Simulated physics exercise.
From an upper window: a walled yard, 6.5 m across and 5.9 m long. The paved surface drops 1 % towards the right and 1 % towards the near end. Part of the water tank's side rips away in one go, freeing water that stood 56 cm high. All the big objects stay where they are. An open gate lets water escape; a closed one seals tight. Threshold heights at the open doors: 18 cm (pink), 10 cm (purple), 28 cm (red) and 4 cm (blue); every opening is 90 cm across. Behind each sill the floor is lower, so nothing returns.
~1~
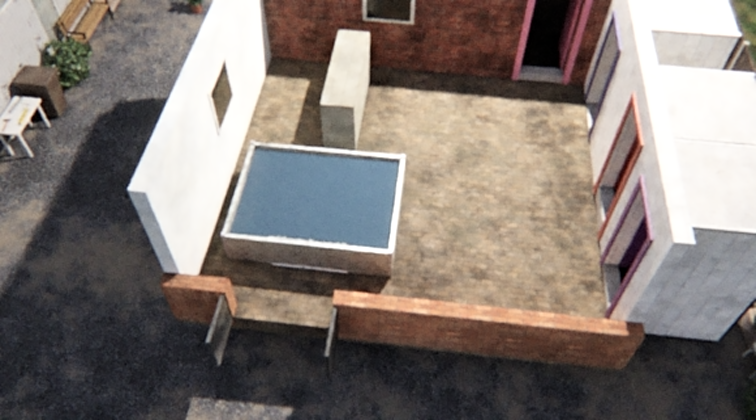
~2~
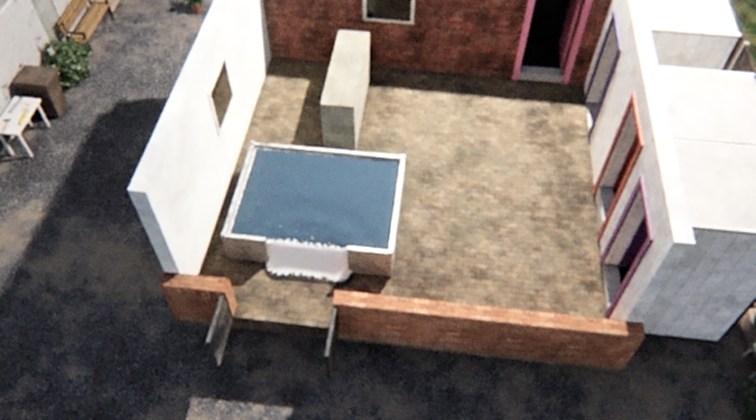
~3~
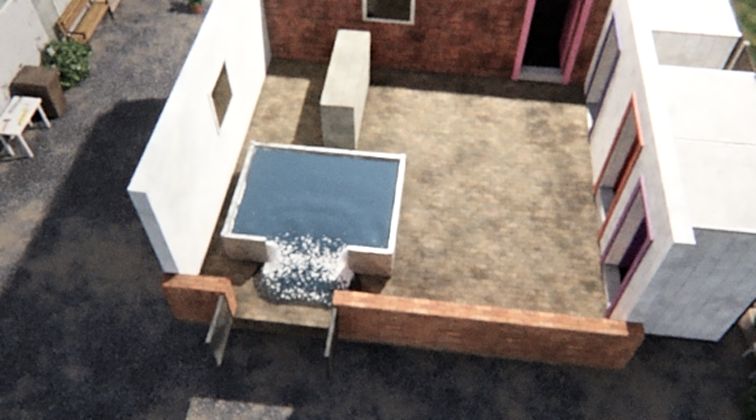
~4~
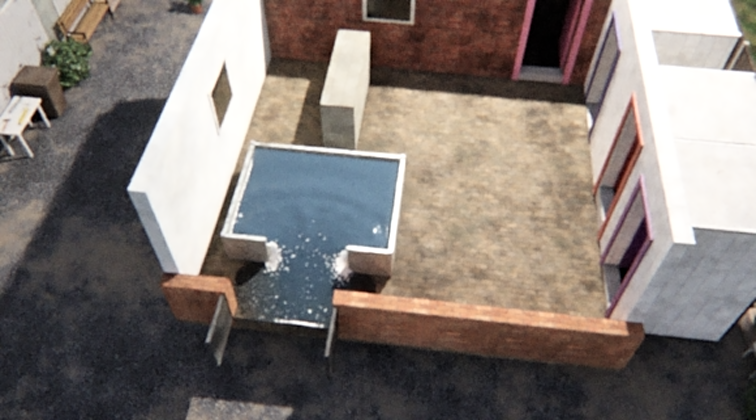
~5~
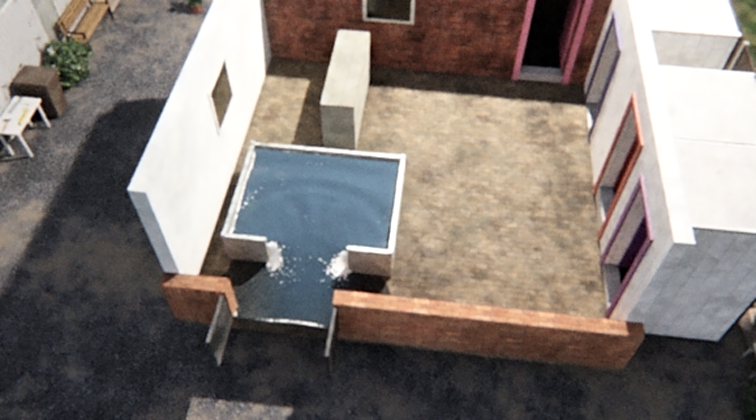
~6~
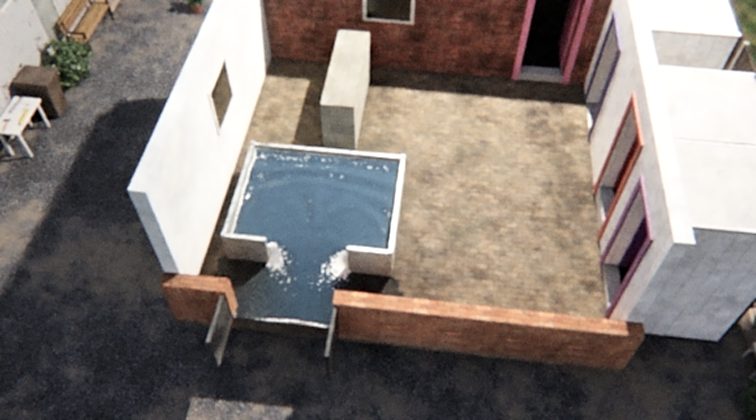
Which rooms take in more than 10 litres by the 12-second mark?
Within that time: At the pink door it stays under the limit; at the purple door it keeps below the limit; at the red door it keeps below the limit; at the blue door it stays under the limit.
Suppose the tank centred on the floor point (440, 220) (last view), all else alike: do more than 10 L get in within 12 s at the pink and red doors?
Against that limit: Pink not over, red below.
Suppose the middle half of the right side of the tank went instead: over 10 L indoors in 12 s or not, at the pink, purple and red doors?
Then: Pink below, purple over, red not over.
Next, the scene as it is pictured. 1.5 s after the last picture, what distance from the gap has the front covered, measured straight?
Some 4.2 m out.
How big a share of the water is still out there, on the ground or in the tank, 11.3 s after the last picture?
About 26 per cent.
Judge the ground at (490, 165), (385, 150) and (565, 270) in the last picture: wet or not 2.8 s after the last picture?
In that order: Still dry, not reached, flooded.
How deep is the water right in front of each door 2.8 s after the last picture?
Depths in cm: Pink 0, purple 7, red 0, blue 0.
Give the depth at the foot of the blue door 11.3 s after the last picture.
Roughly 2.0 cm deep.
Then, 0.7 s after the last picture water covers 10 % of the floor and is deepest (34 cm) near (312, 272); pink door not reached, purple door not reached, red door not reached, blue door not reached.
Then, 1.5 s after the last picture water covers 20 % of the floor and is deepest (27 cm) near (312, 272); pink door not reached, purple door not reached, red door not reached, blue door not reached.
Then, 2.8 s after the last picture water covers 25 % of the floor and is deepest (21 cm) near (312, 272); pink door not reached, purple door 7 cm at the sill, 0 L in, red door not reached, blue door not reached.
Then, 6.3 s after the last picture water covers 30 % of the floor and is deepest (12 cm) near (338, 315); pink door not reached, purple door 6 cm at the sill, 1 L in, red door 4 cm at the sill, 0 L in, blue door 1 cm at the sill, 0 L in.
Then, 11.3 s after the last picture water covers 40 % of the floor and is deepest (6 cm) near (338, 315); pink door not reached, purple door 5 cm at the sill, 1 L in, red door 3 cm at the sill, 0 L in, blue door 2 cm at the sill, 0 L in.
